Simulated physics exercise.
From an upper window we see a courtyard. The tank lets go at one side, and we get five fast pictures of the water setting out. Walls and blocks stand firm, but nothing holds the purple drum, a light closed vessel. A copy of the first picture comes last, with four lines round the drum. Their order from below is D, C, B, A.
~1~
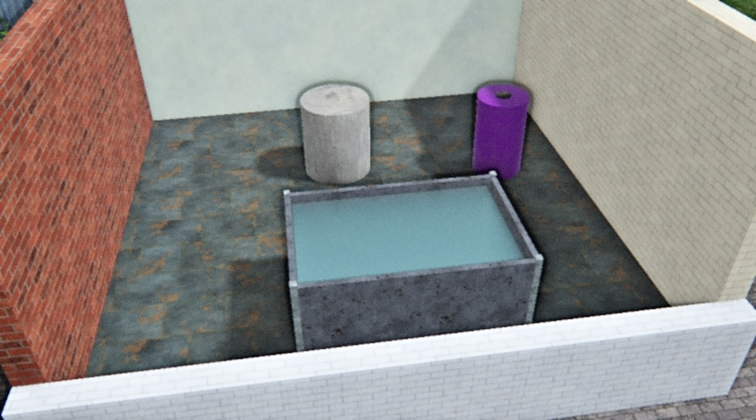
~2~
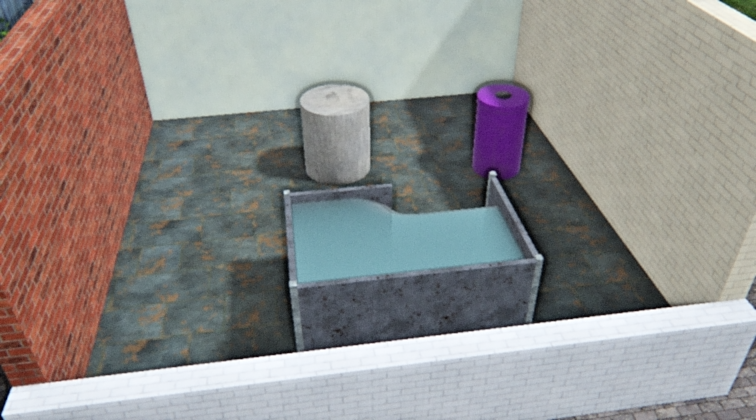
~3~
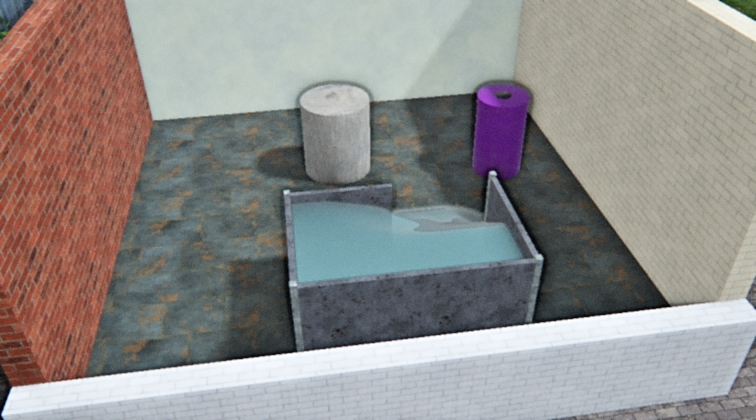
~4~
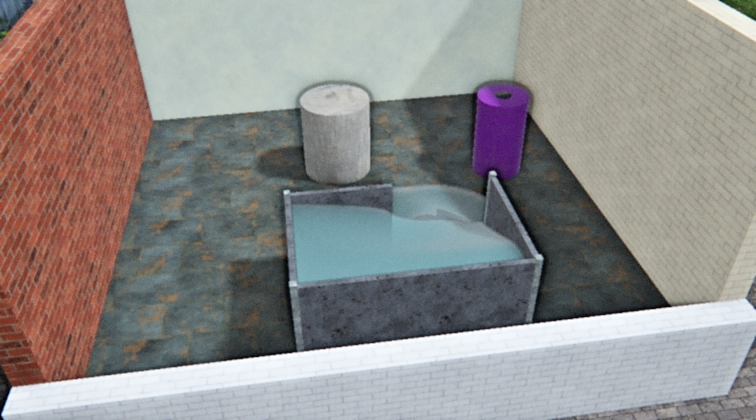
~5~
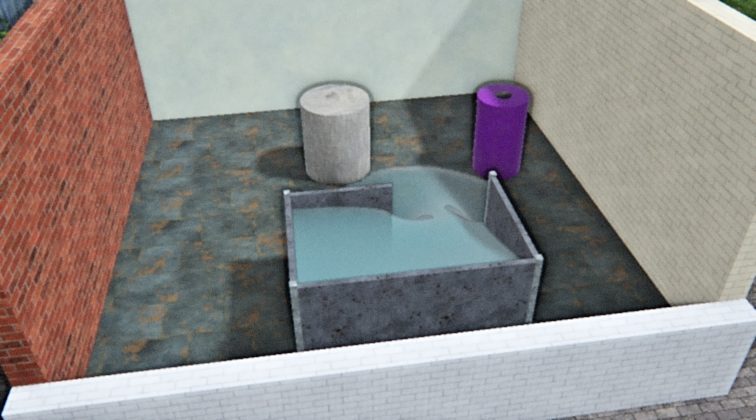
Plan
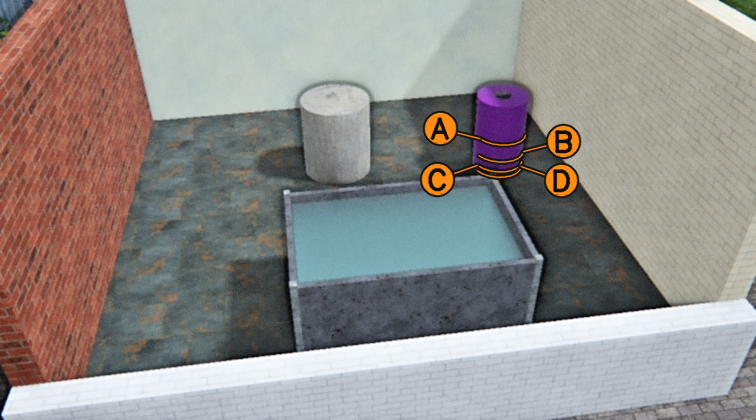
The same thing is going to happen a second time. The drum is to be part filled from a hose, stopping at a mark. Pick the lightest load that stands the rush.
The limit is A.
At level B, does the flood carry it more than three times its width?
No, less.
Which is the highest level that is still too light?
That would be B.
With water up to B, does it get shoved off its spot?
Yes, it does.
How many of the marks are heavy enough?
One of the four.
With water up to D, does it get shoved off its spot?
Yes, that goes wrong.
In orange, A at (508, 145); B at (506, 161); C at (504, 171); D at (504, 177); from the bottom up D, C, B, A.
With A, it does not move.
With B, it is pushed about its own width away.
With C, it is pushed about 3 times its own width away.
With D, it is pushed about 6 times its own width away.
